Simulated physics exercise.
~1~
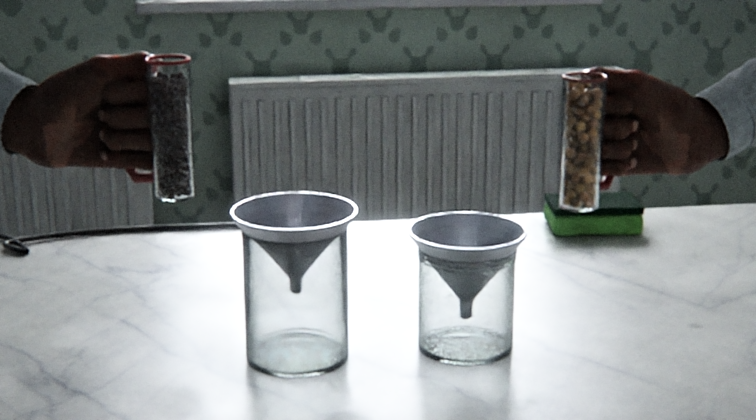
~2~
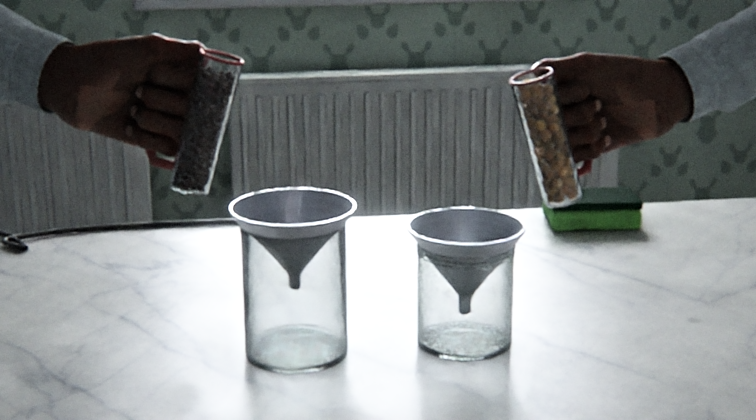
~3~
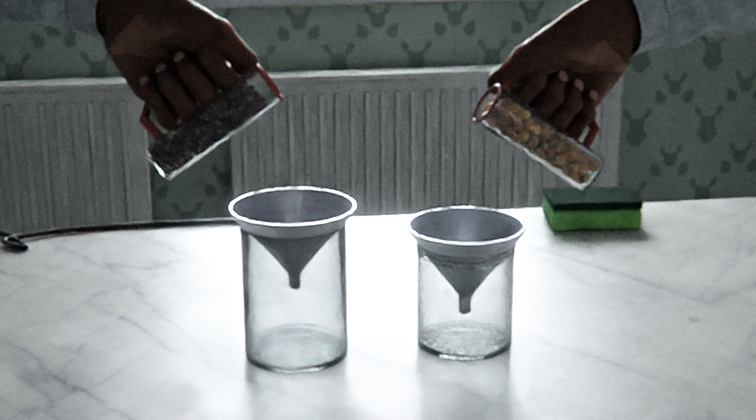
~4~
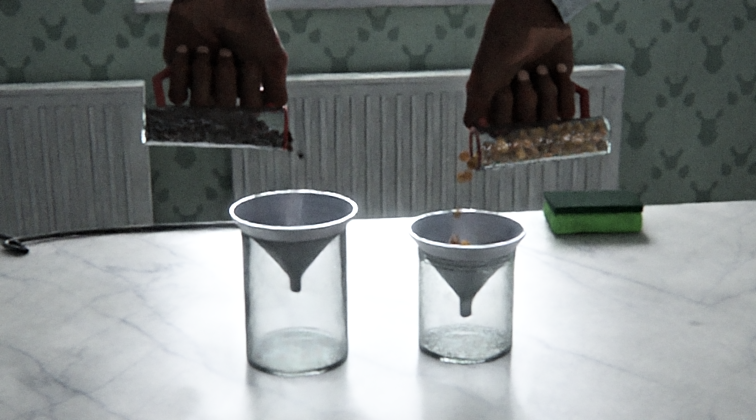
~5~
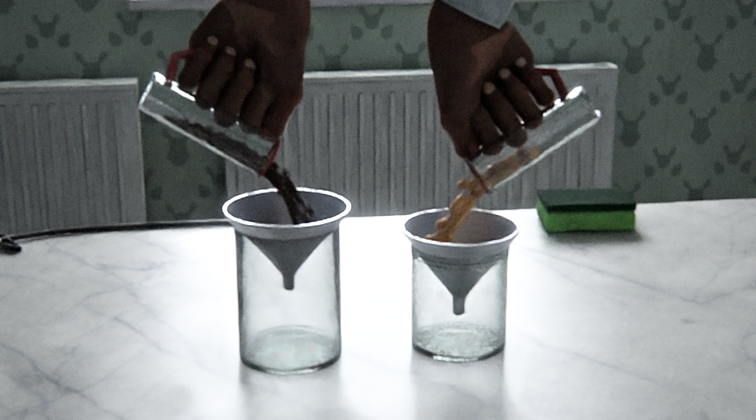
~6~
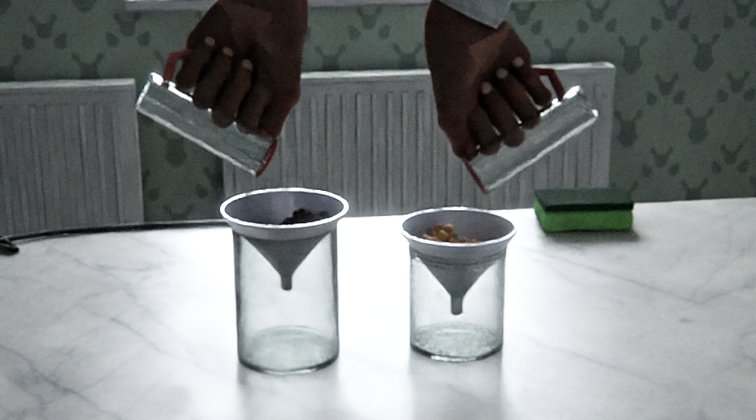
Two hands tipping small cups of dark and golden pieces into funnels on glass jars, the pieces staying heaped in both funnels.
